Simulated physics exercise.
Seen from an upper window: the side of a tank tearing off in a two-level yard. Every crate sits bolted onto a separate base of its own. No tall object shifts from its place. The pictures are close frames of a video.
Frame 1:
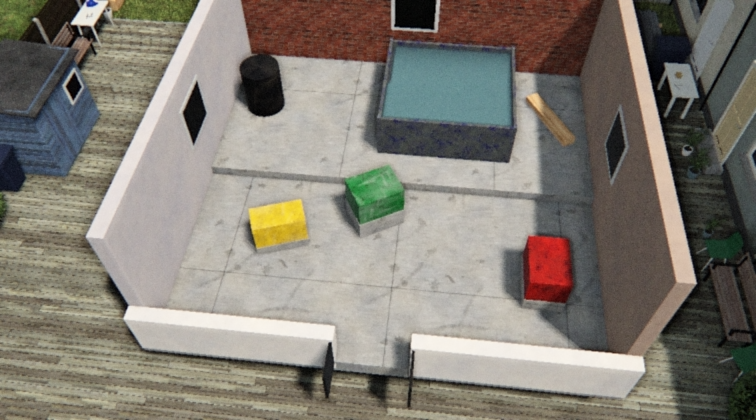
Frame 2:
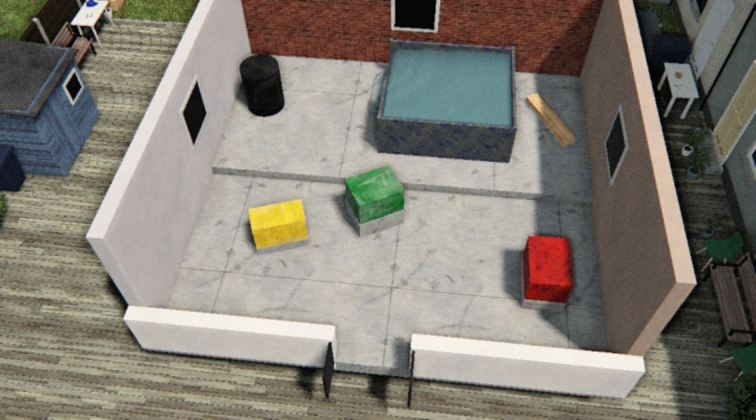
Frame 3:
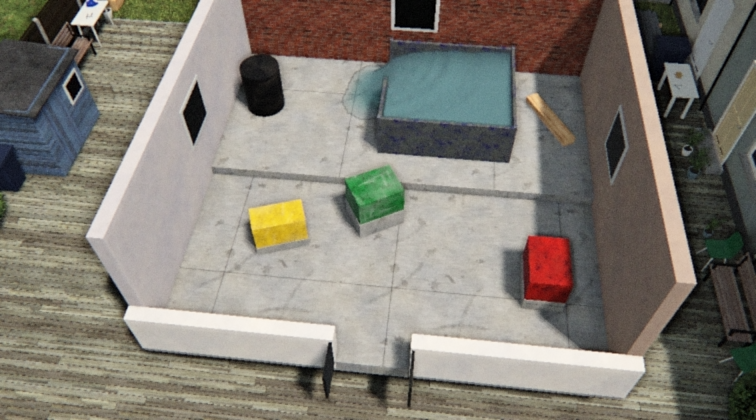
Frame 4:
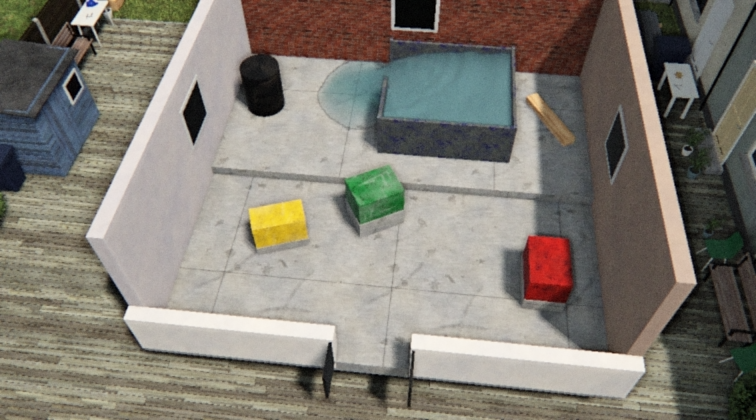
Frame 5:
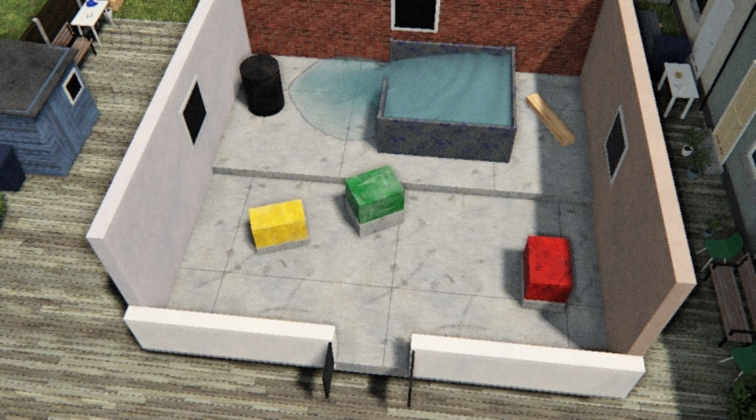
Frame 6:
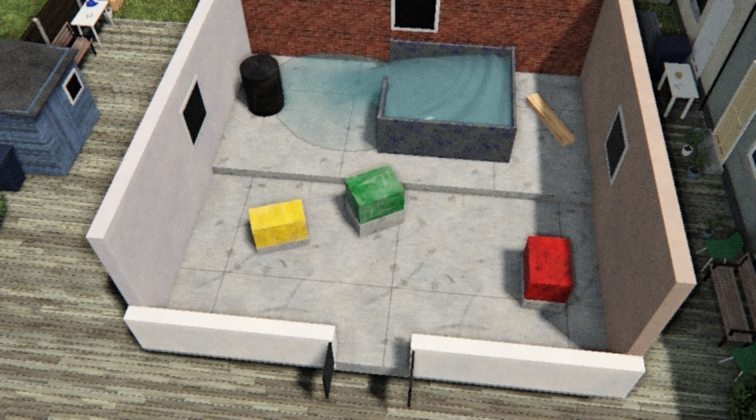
A large blue-grey tank of water stood still in a walled yard, then water poured out of its left side and spread leftward across the upper level, reaching around the black barrel.
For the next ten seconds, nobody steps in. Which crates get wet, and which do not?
Green crate: Spared. Red crate: Spared. Yellow crate: Reached.
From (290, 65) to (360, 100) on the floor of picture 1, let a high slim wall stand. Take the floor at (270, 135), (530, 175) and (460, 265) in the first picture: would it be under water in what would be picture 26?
As listed: Covered, clear, clear.
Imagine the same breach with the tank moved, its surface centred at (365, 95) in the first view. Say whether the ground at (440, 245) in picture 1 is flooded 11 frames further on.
Answer: Dry.
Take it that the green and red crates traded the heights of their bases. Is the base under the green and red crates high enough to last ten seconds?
Green: Stays clear; red: Stays clear.
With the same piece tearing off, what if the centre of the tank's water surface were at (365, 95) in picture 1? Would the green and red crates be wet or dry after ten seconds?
Green is left alone, and red is left alone.
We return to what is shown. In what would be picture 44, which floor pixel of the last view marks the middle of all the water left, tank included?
Near (353, 155).
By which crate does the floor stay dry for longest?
I'd name the crate marked red.
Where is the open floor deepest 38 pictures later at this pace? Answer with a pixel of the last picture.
Around (159, 330).
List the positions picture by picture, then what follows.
The tank at (449, 85) is whole and still, in the first picture.
The front is at (376, 112), out from the gap at (390, 81), in the second picture.
Water pours out at (390, 83) and has run to (349, 108), in the third picture.
Water pours out at (390, 84) and has run to (320, 96), in the fourth picture.
The front is at (292, 88), out from the gap at (390, 84), in the fifth picture.
The front is at a hidden place, out from the gap at (390, 84), in the sixth picture.
A moment on, water covers 20 % of the floor; the green crate not reached, the red crate not reached, the yellow crate not reached.
Next, water covers 25 % of the floor; the green crate water round its plinth, the red crate not reached, the yellow crate not reached.
Then, water covers 35 % of the floor; the green crate water round its plinth, the red crate not reached, the yellow crate water round its plinth.
Later, water covers 75 % of the floor; the green crate water round its plinth, the red crate water round its plinth, the yellow crate water round its plinth.
In the end, water covers 90 % of the floor; the green crate stayed above the water, the red crate stayed above the water, the yellow crate was topped.
